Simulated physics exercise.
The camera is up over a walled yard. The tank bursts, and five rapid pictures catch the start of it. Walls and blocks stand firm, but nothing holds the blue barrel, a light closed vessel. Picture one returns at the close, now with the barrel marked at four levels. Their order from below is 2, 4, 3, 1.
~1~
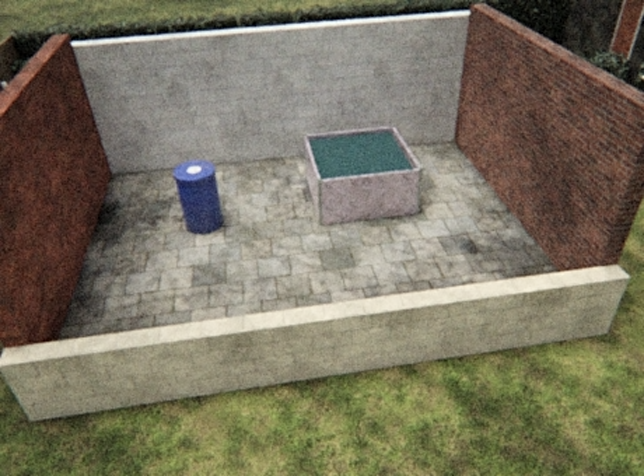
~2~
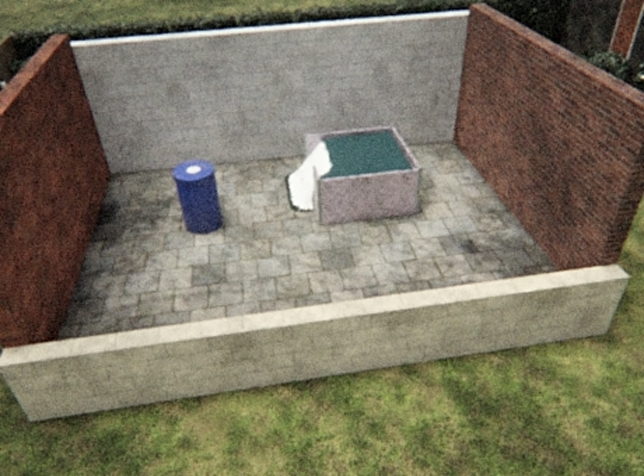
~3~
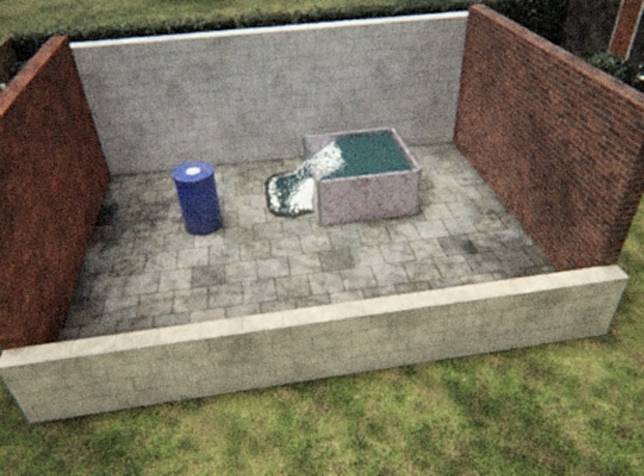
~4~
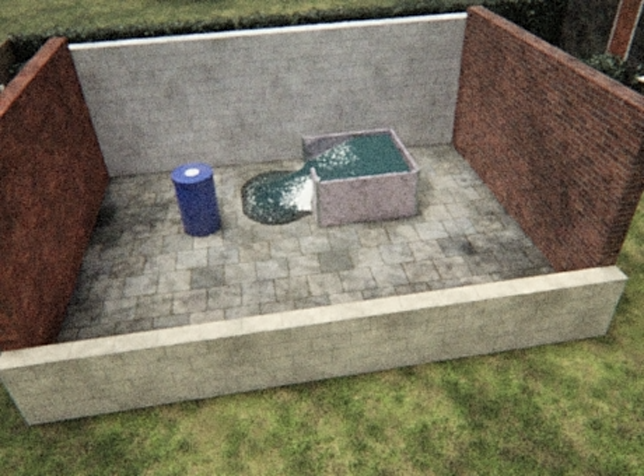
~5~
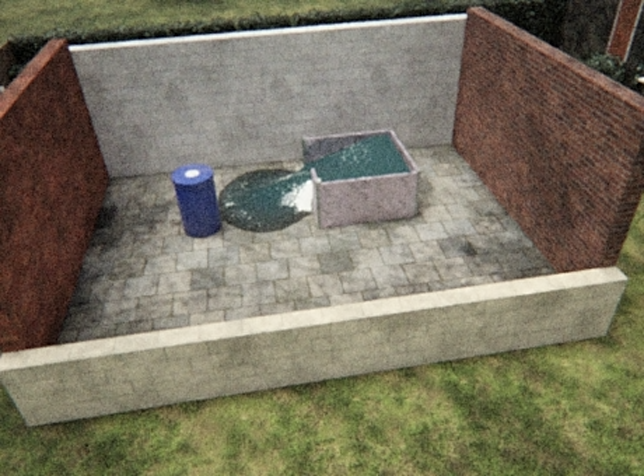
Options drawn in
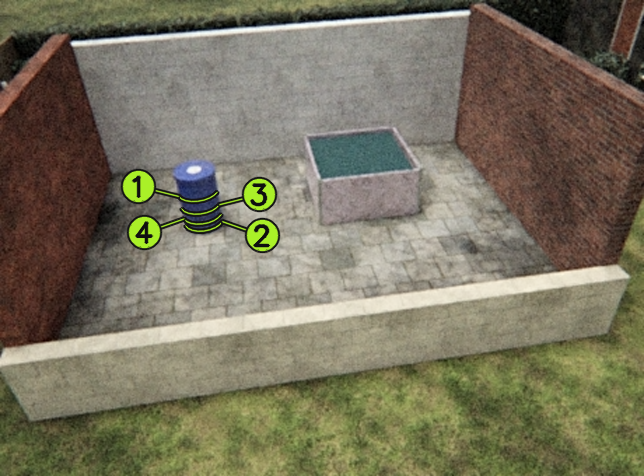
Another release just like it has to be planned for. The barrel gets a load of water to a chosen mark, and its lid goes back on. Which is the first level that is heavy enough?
I would pick level 3.
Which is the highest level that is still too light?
4.
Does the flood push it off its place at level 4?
Yes, that goes wrong.
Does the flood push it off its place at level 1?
No, not at all.
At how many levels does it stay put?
Two.
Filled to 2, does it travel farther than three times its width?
Yes, clearly.
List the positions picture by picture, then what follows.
The first picture shows lid of the blue barrel at (194, 170); tank full, its middle at (359, 156).
In the second picture, 2 % of the ground wet, in view closest to the barrel at (297, 202).
In the third picture, 3 % of the ground wet, in view closest to the barrel at (273, 205).
In the fourth picture, 5 % of the ground wet, in view closest to the barrel at (253, 216).
The fifth picture shows lid of the blue barrel at (192, 174); 8 % of the ground wet, in view closest to the barrel at (228, 215).
On the marked copy, 1 at (197, 201); 2 at (203, 231); 3 at (200, 213); 4 at (202, 223); from the bottom up 2, 4, 3, 1.
With 1, it does not move.
With 2, it is pushed about 4 times its own width away.
With 3, it does not move.
With 4, it is pushed about half its own width away.
